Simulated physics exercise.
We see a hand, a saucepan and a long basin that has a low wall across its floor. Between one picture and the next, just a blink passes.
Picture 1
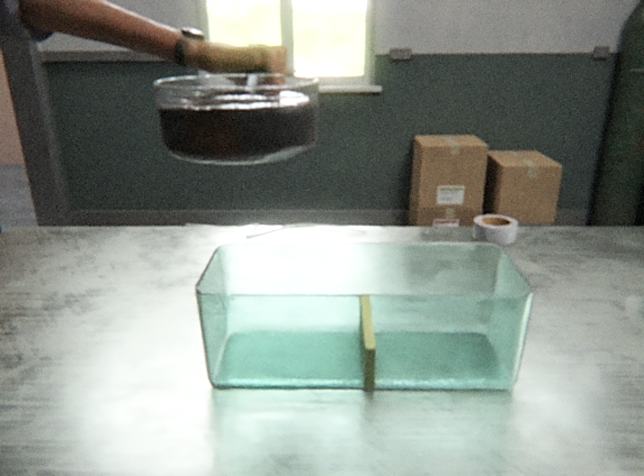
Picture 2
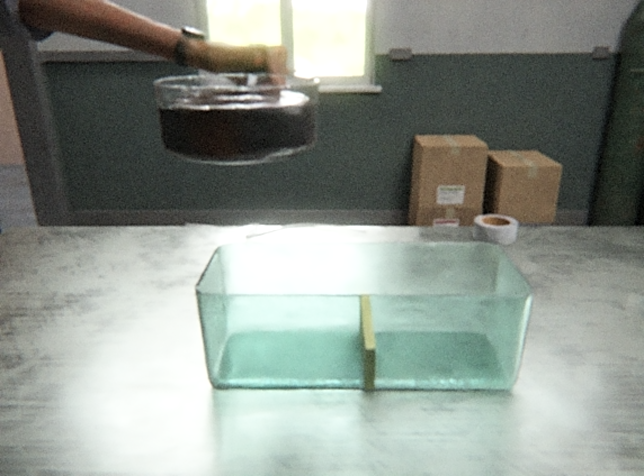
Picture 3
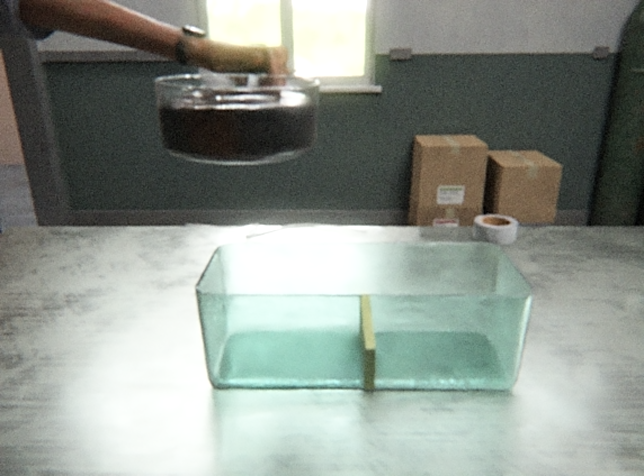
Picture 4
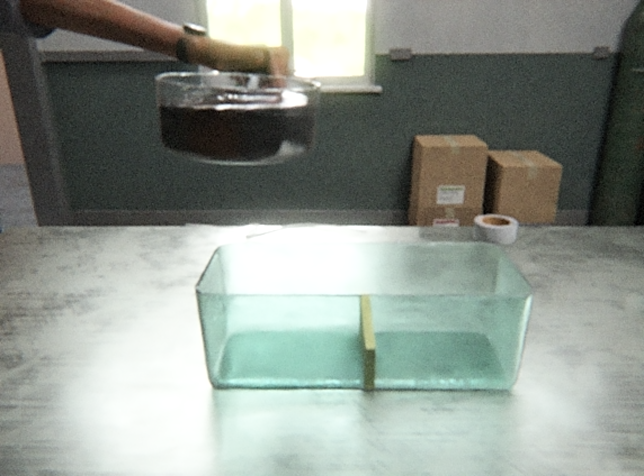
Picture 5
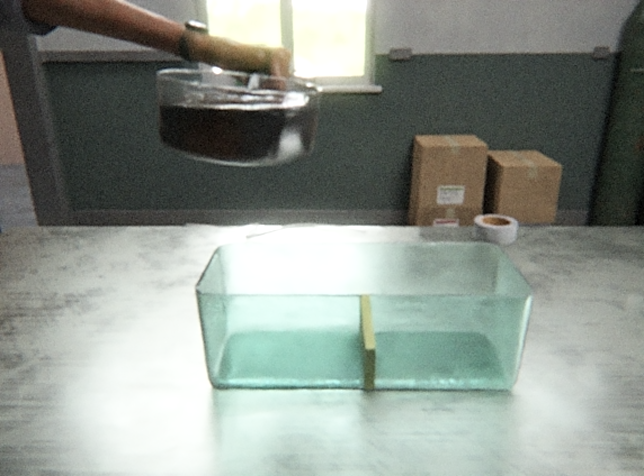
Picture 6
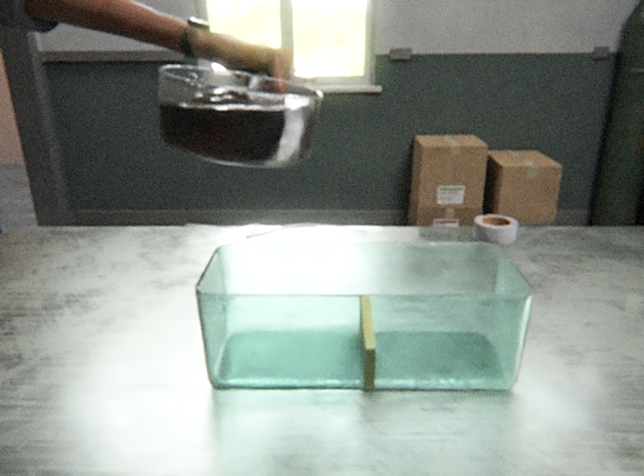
A hand holds a glass pan of dark liquid above a long basin, tilting it slightly right.
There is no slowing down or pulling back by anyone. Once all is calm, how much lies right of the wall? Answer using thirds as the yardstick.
Between a third and two thirds of it.
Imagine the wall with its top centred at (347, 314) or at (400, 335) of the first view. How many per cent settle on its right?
Result: 75 % first, 25 % second.
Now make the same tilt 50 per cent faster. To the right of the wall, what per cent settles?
Roughly 50 %.
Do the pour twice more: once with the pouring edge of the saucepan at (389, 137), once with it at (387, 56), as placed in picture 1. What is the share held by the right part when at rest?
Roughly 95 percent on the first try and 90 percent on the second.
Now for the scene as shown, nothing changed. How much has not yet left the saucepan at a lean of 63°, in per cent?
Near 60 percent is still in there.
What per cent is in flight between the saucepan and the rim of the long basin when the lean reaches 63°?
Roughly 35 percent.
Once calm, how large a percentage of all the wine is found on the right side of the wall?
Some 60 per cent.
A moment on, the saucepan is tipped part way and 58 per cent is still to pour, 2 is left of the wall and 4 right of it.
Next, the saucepan is tipped on its side and 14 per cent is still to pour, 16 is left of the wall and 57 right of it.
Then the saucepan is tipped on its side and 3 per cent is still to pour, 35 is left of the wall and 59 right of it.
Later the saucepan is tipped on its side and 1 per cent is still to pour, 39 is left of the wall and 59 right of it.
In the end 40 per cent lies left of the wall, 59 right of it and 1 outside.
